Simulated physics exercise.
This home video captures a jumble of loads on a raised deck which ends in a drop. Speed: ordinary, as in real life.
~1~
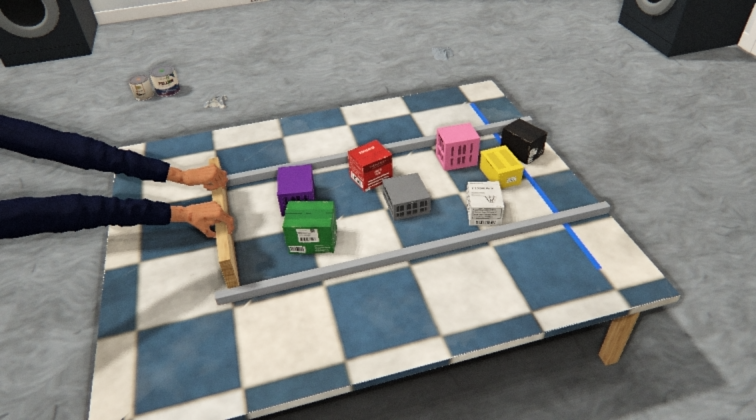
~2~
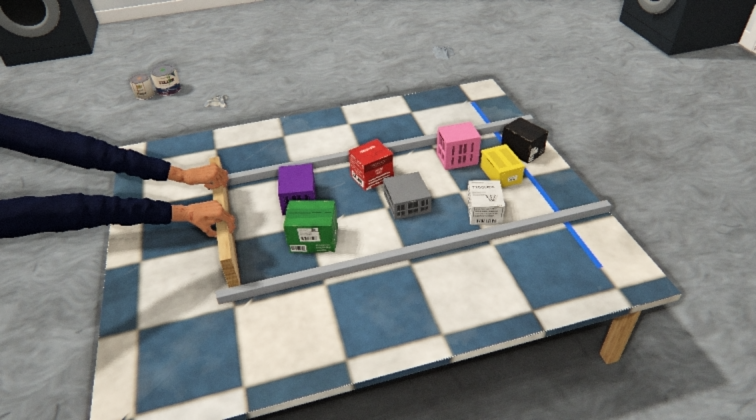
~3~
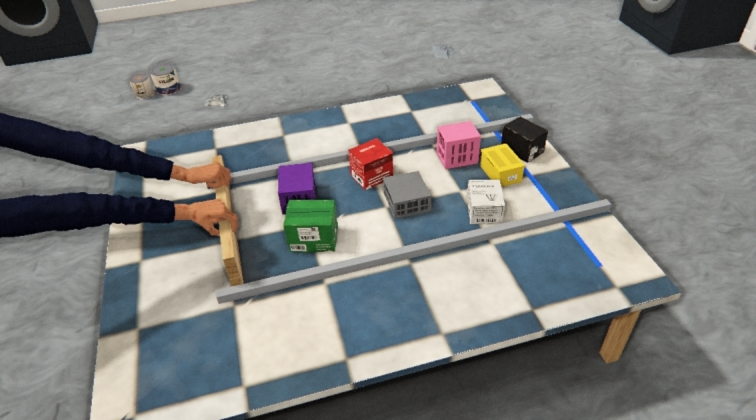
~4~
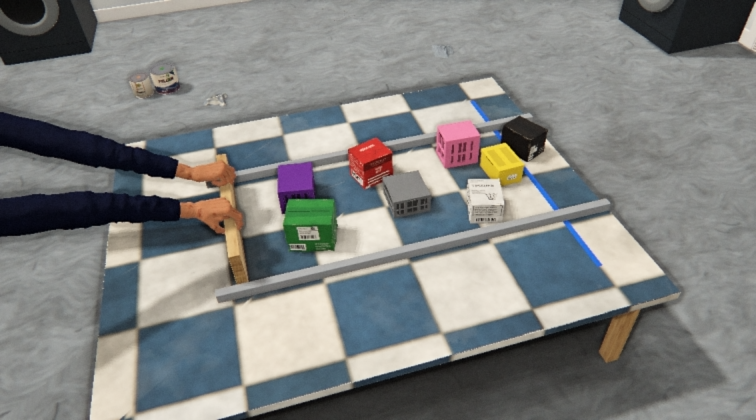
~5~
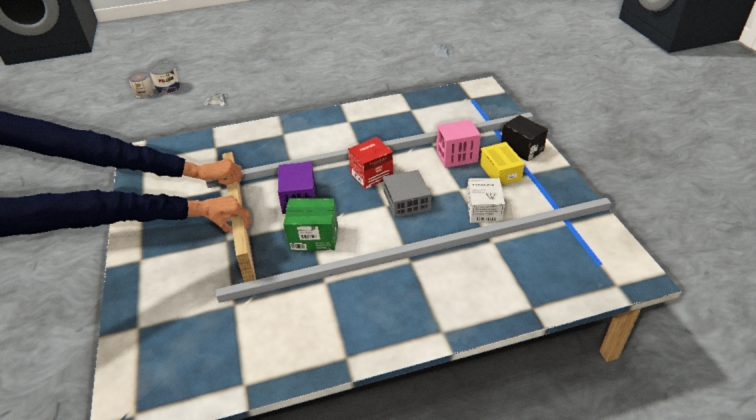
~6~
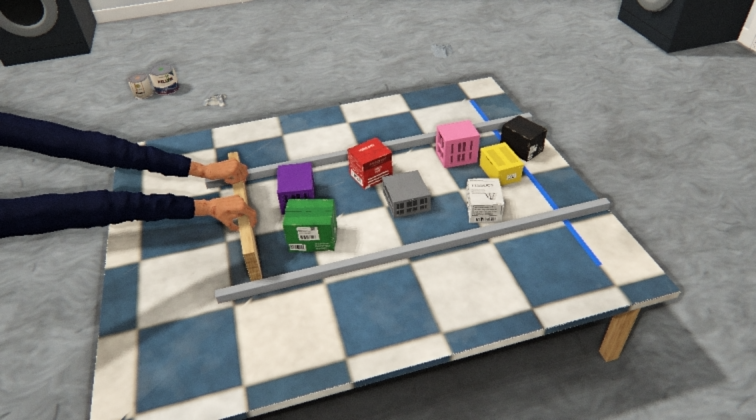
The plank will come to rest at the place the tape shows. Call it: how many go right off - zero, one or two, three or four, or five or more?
Five or more go off.
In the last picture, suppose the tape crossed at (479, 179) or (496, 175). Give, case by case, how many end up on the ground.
In that order 1 and 3.
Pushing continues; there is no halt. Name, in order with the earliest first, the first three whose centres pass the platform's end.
Earliest first: Black parcel, yellow tote, pink crate.
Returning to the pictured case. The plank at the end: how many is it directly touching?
It adds up to 3.
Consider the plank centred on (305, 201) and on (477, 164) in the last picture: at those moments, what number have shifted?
It comes to 2 for the first spot, 8 for the other.
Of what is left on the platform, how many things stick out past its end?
As for overhanging, the count is 0.
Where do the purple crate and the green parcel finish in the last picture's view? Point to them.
For the purple crate it's (527, 138), and for the green parcel it's (558, 166).
Early on, none off yet; black parcel at rest near (523, 138); yellow tote at rest near (501, 165); pink crate at rest near (457, 144).
A while later, none off yet; black parcel at rest near (523, 138); yellow tote at rest near (501, 165); pink crate travelled a little near (474, 140).
Further along, one off so far; black parcel leaning well over near (570, 150); yellow tote travelled well along near (555, 149); pink crate travelled well along near (536, 127).
Finally, the number that fall off is five or more; lost, red box, grey crate, pink crate, yellow tote and black parcel.
